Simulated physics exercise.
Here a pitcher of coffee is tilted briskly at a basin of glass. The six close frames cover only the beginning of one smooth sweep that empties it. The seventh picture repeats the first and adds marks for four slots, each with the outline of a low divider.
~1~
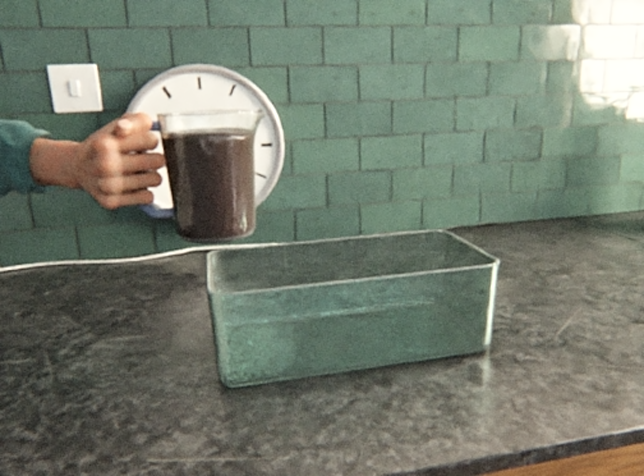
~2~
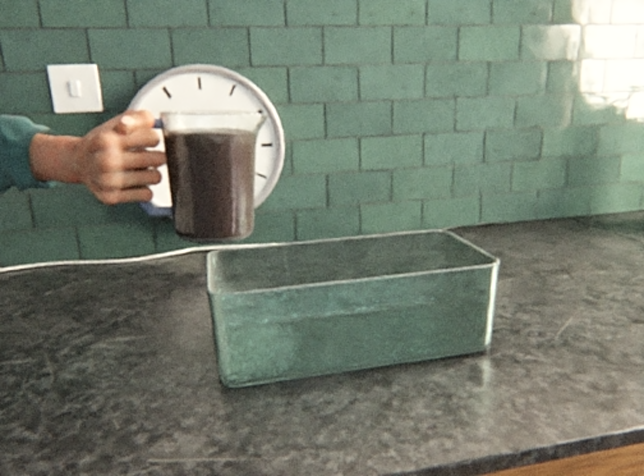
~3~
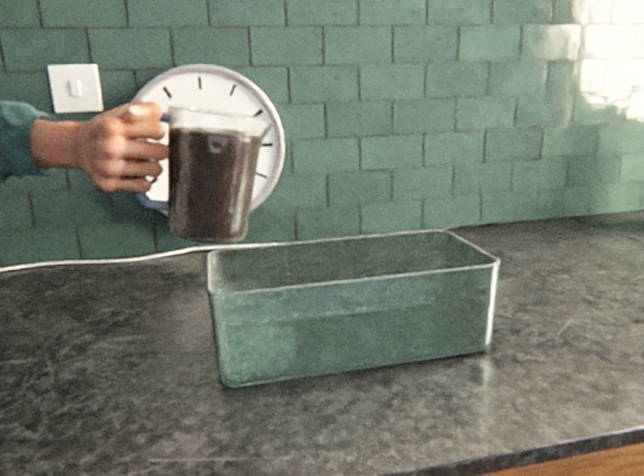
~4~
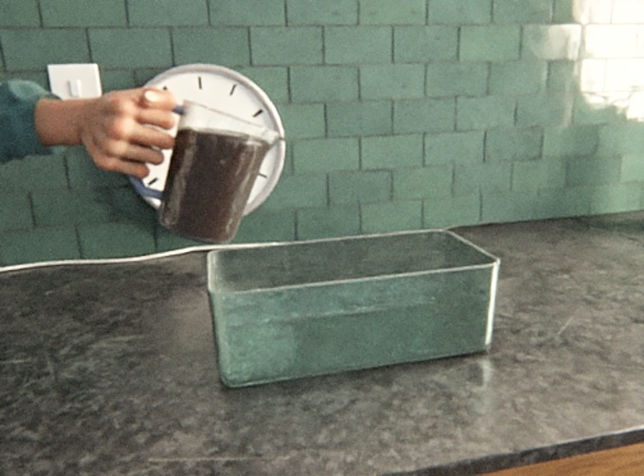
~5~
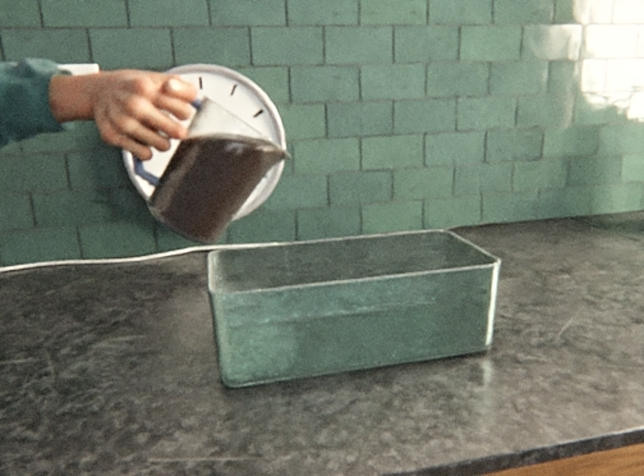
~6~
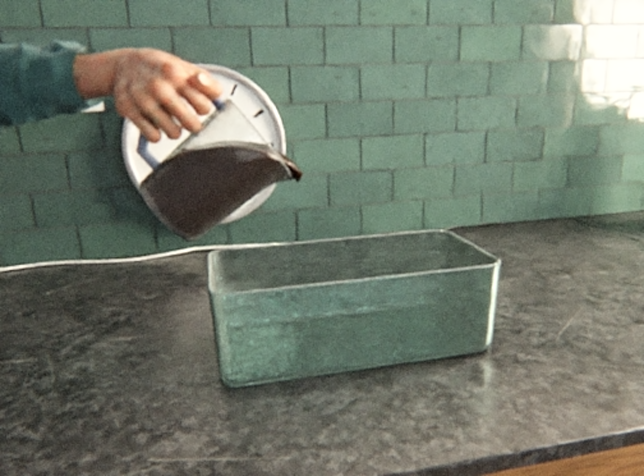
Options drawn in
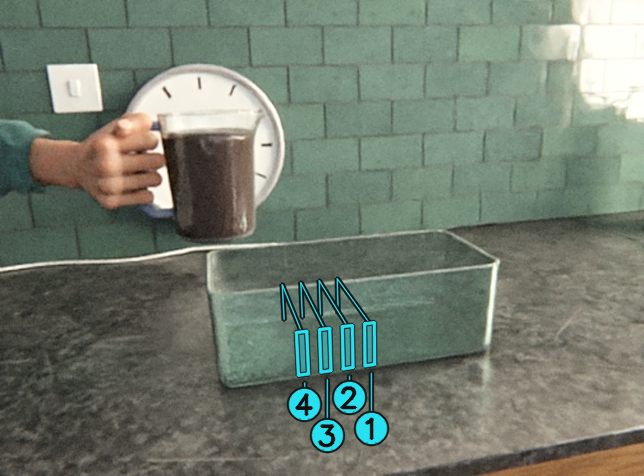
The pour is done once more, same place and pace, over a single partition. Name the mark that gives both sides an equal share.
3 is best.
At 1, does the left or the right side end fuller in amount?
The left side.
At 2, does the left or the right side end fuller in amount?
The left side.
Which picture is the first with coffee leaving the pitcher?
In picture 6.
In cyan, 1 at (371, 372); 2 at (349, 375); 3 at (327, 379); 4 at (304, 382).
With 1, about 87 % ends left of the wall and 7 % right of it; 6 % is lost outside.
With 2, about 76 % ends left of the wall and 20 % right of it; 4 % is lost outside.
With 3, about 50 % ends left of the wall and 47 % right of it; 3 % is lost outside.
With 4, about 12 % ends left of the wall and 86 % right of it.
